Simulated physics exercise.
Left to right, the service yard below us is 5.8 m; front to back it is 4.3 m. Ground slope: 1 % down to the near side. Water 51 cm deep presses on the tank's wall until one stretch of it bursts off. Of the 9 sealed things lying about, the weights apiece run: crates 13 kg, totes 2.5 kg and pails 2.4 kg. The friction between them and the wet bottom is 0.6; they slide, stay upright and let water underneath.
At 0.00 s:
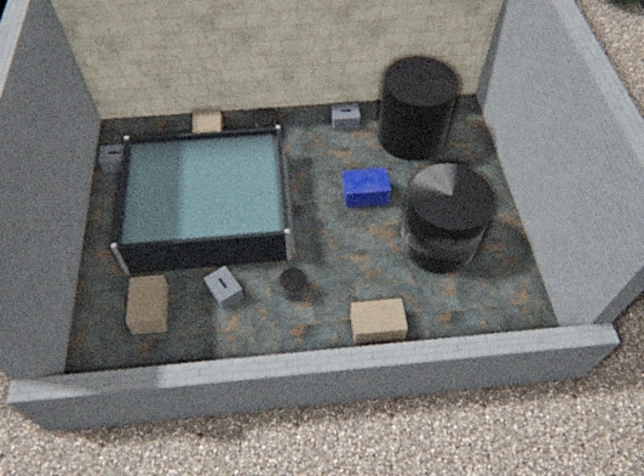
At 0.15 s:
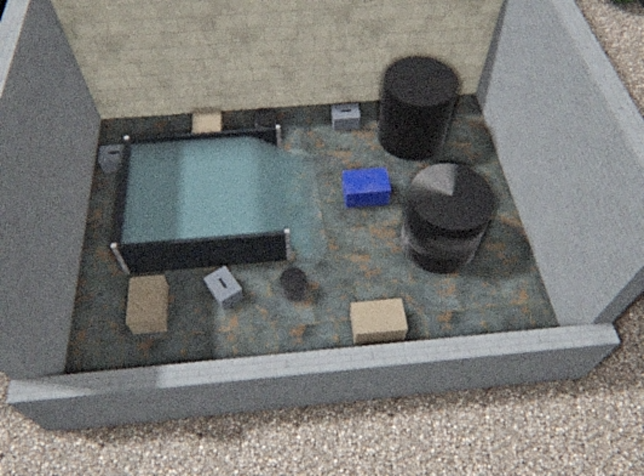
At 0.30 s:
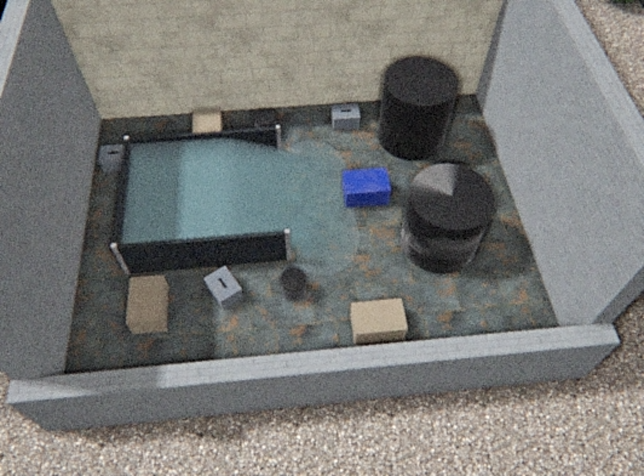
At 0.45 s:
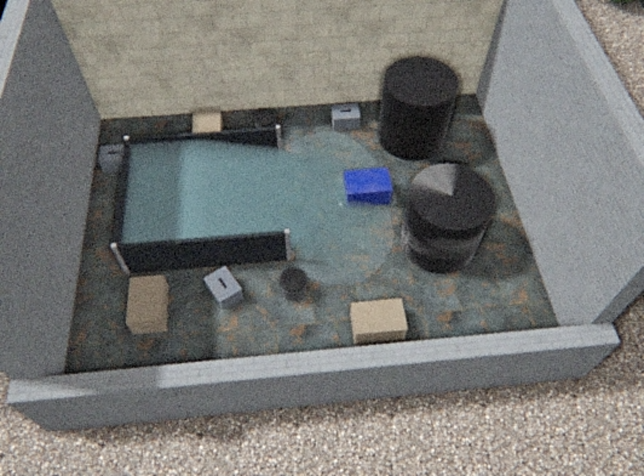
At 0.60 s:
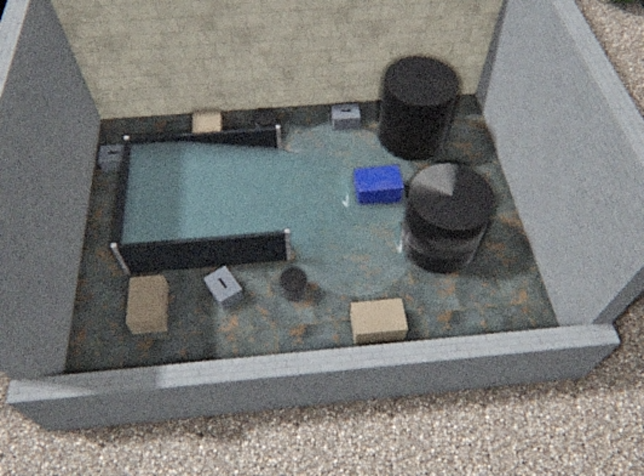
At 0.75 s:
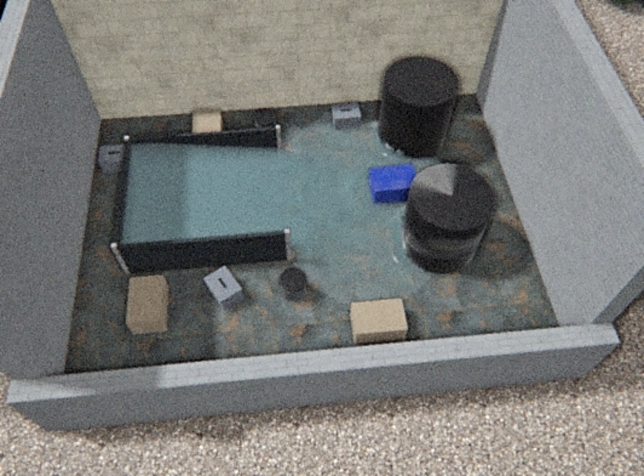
Water in a dark-framed tank fills the left of a walled yard, seen from above by a still camera, with a pale brick wall behind. A blue crate sits near the centre beside two large black cylinders on the right, with small grey and tan boxes scattered around. The tank's right side opens, water spreads rightward across the mottled floor, and the crate slides a little right.
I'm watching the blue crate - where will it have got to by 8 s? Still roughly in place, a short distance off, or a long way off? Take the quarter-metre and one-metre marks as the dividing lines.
The move is big.
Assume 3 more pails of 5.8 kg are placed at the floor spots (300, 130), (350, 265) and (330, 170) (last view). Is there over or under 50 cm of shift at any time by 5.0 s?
In order: Below it, above it, above it.
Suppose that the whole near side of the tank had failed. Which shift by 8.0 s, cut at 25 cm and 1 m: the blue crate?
Result: The blue crate is pushed partway.
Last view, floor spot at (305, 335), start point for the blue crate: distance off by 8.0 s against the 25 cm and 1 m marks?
In the end it is hauled off.
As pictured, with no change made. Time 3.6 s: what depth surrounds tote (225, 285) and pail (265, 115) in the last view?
First roughly 0 cm, second roughly 3 cm.
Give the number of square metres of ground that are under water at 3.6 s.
Somewhere around 18 m2, roughly.
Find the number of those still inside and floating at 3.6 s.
Total: 3.
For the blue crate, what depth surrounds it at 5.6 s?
I'd say around 10 cm.
After 1.6 s the blue crate is near (494, 168), 1.7 m from its start, afloat; 2 afloat.
After 3.6 s the blue crate is near (484, 280), 2.1 m from its start, afloat; 3 afloat.
After 5.6 s the blue crate is near (307, 304), 2.0 m from its start, afloat; 6 afloat.
After 8.0 s the blue crate is near (131, 316), 3.4 m from its start, afloat; 9 afloat.
